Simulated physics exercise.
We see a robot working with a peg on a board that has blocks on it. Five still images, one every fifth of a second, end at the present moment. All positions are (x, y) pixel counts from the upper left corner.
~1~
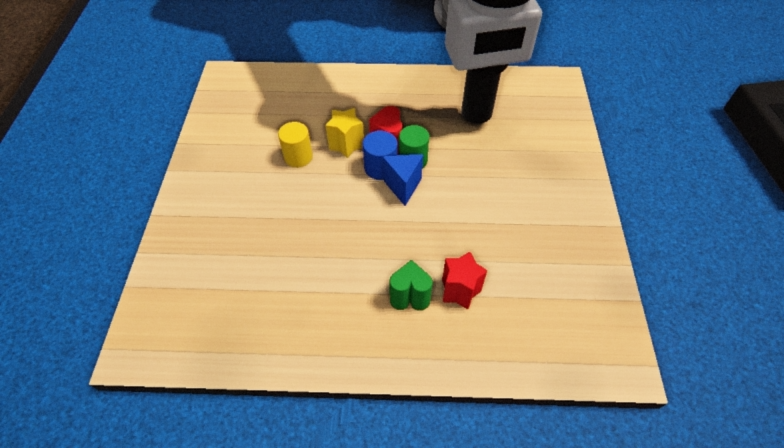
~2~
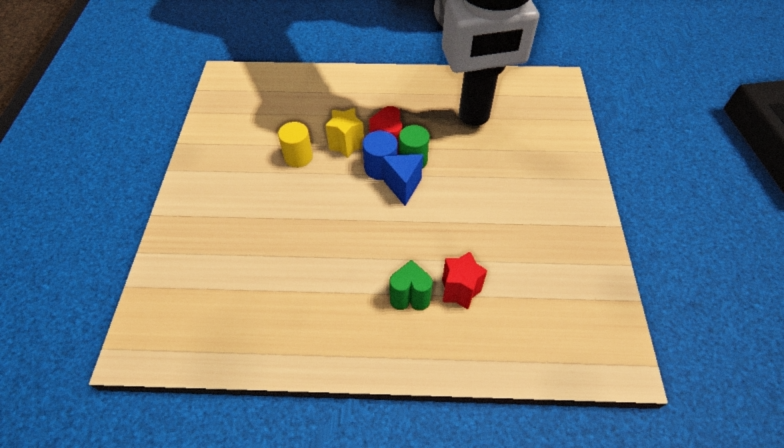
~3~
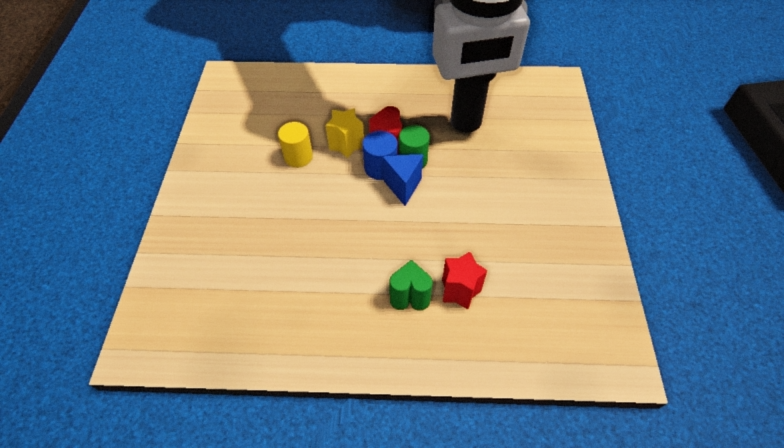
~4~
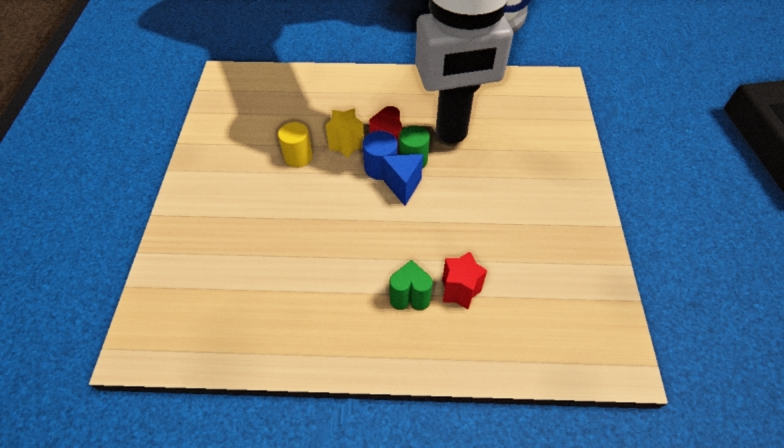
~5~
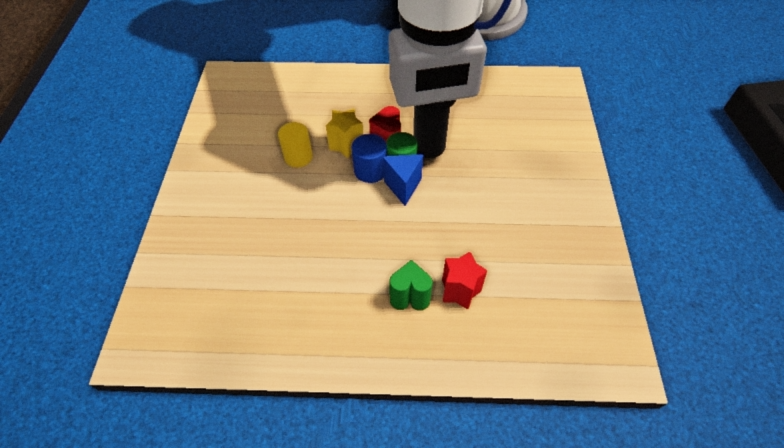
Robot arm with a black peg moving left and slightly down the wooden board, nudging the green and blue discs left.
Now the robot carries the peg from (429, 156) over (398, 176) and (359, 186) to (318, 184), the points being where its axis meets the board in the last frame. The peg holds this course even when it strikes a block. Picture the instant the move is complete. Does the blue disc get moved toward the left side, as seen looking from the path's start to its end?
My answer is no.
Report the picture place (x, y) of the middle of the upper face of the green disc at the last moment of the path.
Its top middle is near (295, 184).
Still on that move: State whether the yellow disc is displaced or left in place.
Moved away.
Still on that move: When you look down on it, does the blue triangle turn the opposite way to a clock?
Yes, that is what happens.
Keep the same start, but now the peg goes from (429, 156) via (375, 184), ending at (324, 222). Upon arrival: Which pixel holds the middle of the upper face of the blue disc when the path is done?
For the centre of its top, I'd go with (321, 157).
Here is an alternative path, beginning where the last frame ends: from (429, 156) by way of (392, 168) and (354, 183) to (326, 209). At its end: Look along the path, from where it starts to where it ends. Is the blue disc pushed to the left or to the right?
Seen from start to end, it moves right.
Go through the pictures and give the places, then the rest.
Peg tip at (477, 113); block tops, yellow disc at (293, 132); blue disc at (380, 143); green disc at (414, 135); blue triangle at (404, 164), in the first frame.
Peg at (474, 115); blocks unchanged, in the second frame.
Peg at (466, 122); blocks unchanged, in the third frame.
Peg at (452, 132); blocks unchanged, in the fourth frame.
Peg at (429, 146); yellow disc at (293, 132); blue disc at (369, 145); green disc at (402, 142); blue triangle at (404, 164), in the fifth frame.
The first path, step by step. One third of the way, peg at (398, 167); blue disc at (335, 152); green disc at (366, 161); blue triangle at (389, 183), turned 40° anticlockwise.
Two thirds of the way, peg at (357, 178); blue disc at (312, 153); green disc at (326, 176); blue triangle at (380, 191), turned 85° anticlockwise.
At the end, peg at (316, 175); yellow disc at (284, 124); blue disc at (283, 148); green disc at (295, 184); blue triangle at (380, 191), turned 85° anticlockwise.
